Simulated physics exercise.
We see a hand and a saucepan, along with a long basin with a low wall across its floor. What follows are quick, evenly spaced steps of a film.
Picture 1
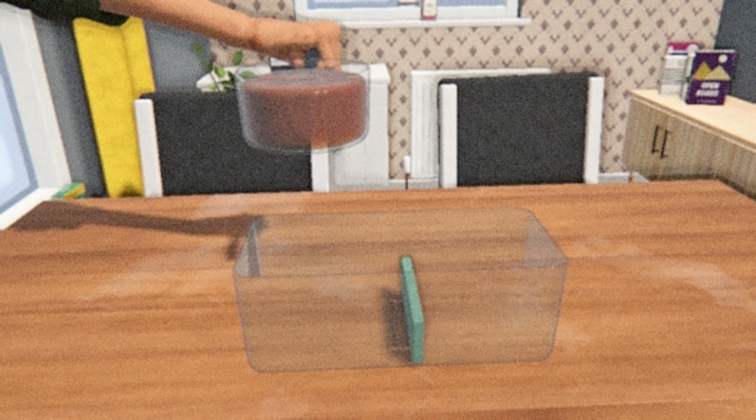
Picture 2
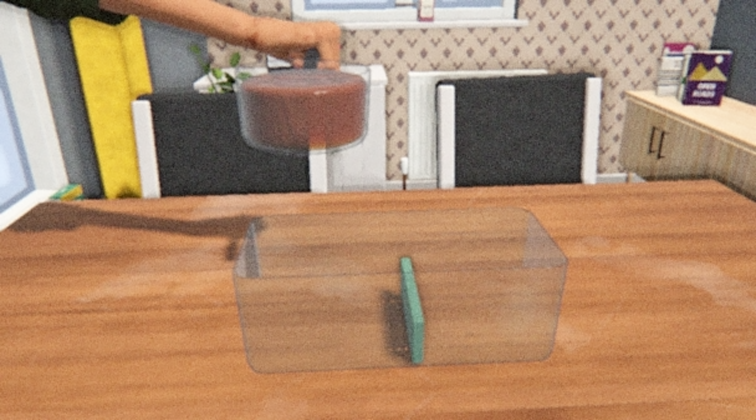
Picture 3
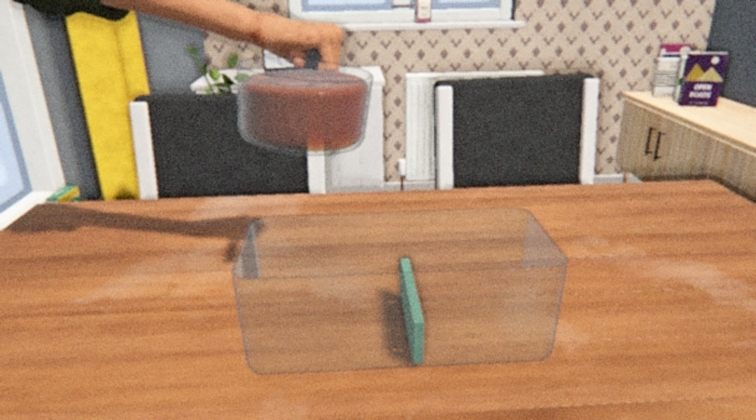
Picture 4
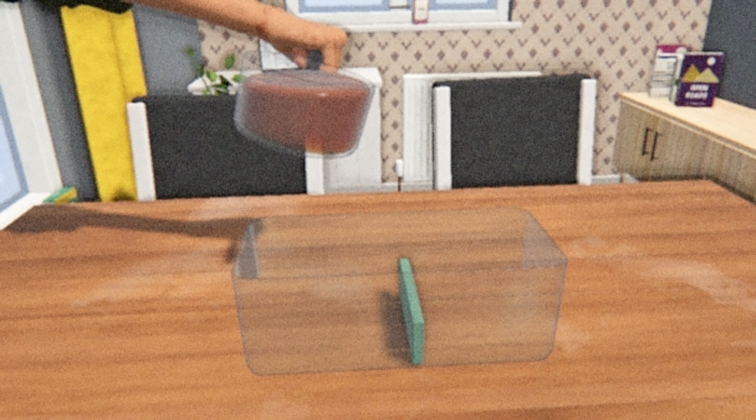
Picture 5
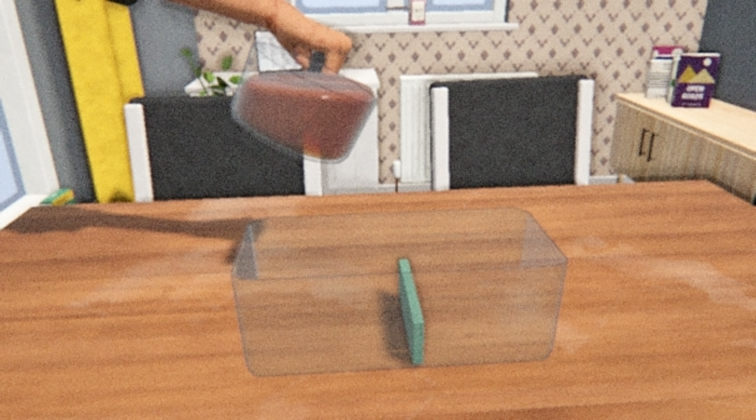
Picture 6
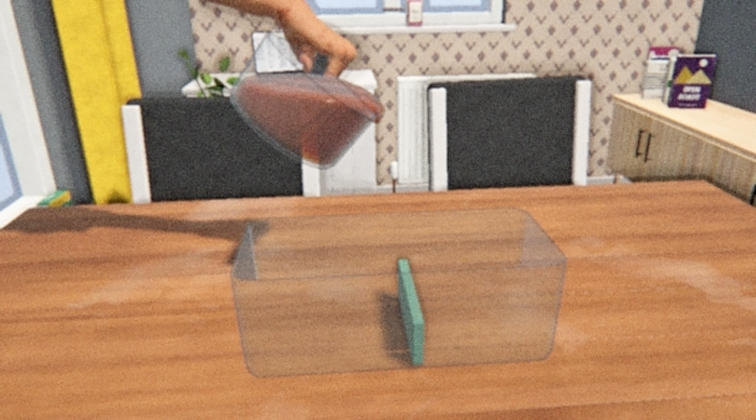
A hand tilts a saucepan of tea steadily to the right above a clear basin.
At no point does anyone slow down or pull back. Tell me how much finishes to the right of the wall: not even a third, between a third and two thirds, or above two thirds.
The quantity right of the wall will come in at one third to two thirds.
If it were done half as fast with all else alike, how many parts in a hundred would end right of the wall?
Near 75 in a hundred.
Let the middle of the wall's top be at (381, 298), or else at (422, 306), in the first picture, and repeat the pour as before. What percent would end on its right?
The first one comes to 85 percent, while the second comes to 45 percent.
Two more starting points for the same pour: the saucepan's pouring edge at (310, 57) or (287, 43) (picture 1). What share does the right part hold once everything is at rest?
You'd get around 5 per cent and then around 10 per cent.
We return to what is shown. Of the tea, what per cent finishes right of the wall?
I'd put it at around 50 %.
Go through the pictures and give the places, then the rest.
In the first frame, it leans 0°; its right rim is at (369, 69); the tea meets the walls at (241, 81) and (367, 78); the long basin's rim runs from (244, 245) to (548, 235); the wall's top is at (412, 287).
In the second frame, it leans 2°; its right rim is at (370, 71); the tea meets the walls at (242, 80) and (367, 79).
In the third frame, it leans 7°; its right rim is at (372, 78); the tea meets the walls at (243, 79) and (369, 81).
In the fourth frame, it leans 15°; its right rim is at (374, 88); the tea meets the walls at (244, 80) and (372, 83).
In the fifth frame, it leans 26°; its right rim is at (375, 102); the tea meets the walls at (242, 83) and (375, 93); 2 per cent is over the edge.
In the sixth frame, it leans 39°; its right rim is at (373, 118); the tea meets the walls at (239, 80) and (361, 99); 7 per cent is over the edge.
A moment on, the saucepan is tipped right over and 16 per cent is still to pour, 4 is left of the wall and 32 right of it.
Next, the saucepan is tipped right over and 2 per cent is still to pour, 37 is left of the wall and 55 right of it.
Then the saucepan is tipped right over and 0 per cent is still to pour, 45 is left of the wall and 51 right of it.
Later the saucepan is tipped right over and 0 per cent is still to pour, 46 is left of the wall and 51 right of it.
Finally, 46 per cent lies left of the wall, 52 right of it and 2 outside.
